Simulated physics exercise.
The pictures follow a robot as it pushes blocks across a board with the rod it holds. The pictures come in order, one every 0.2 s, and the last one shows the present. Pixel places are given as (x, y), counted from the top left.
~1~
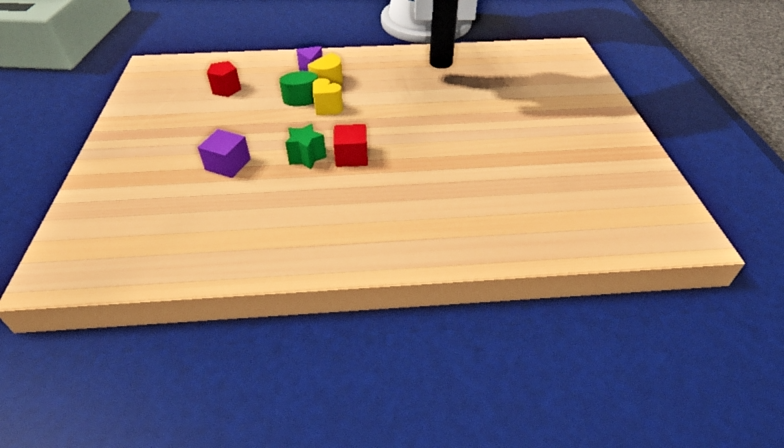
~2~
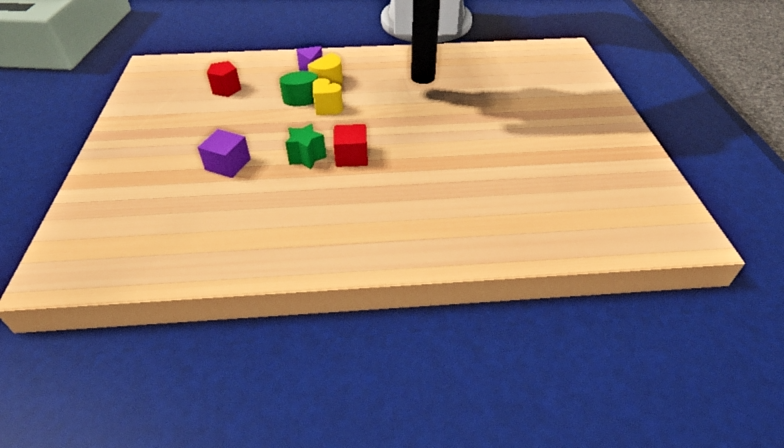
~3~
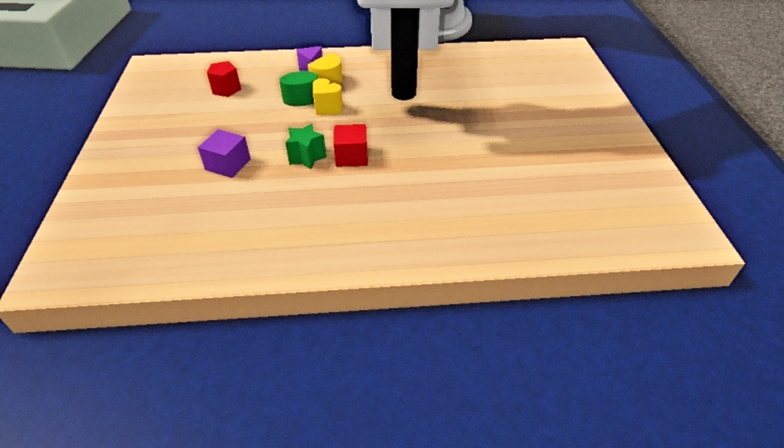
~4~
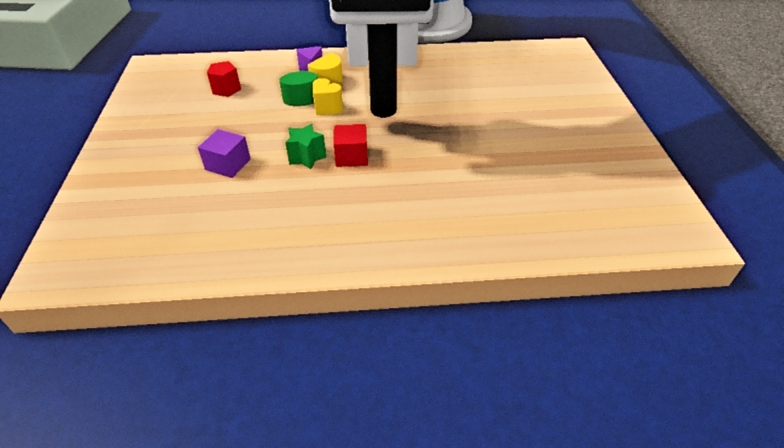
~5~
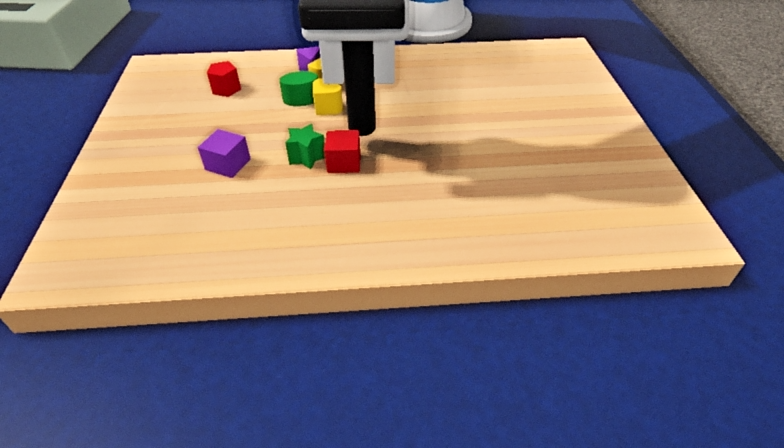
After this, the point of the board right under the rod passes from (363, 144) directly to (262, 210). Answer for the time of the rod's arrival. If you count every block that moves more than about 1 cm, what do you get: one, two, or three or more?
The answer will be two.
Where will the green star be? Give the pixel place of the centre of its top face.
I'd place it at (286, 141), taking the centre of its top.
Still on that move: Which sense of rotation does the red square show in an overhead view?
The turn is anti-clockwise.
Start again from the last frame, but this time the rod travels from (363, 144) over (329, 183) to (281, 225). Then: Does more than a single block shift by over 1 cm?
My answer is no.
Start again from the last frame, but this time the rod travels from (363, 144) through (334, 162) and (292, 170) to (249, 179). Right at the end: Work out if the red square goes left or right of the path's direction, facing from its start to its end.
The answer is left.
What follows on the original path. One third of the way, rod at (329, 148); green star at (295, 136), turned 20° clockwise; red square at (318, 161).
Two thirds of the way, rod at (295, 170); green star at (286, 141), turned 75° clockwise; red square at (294, 185), turned 25° anticlockwise.
At the end, rod at (259, 194); purple square still; green star at (286, 141), turned 75° clockwise; red square at (288, 197), turned 50° anticlockwise.
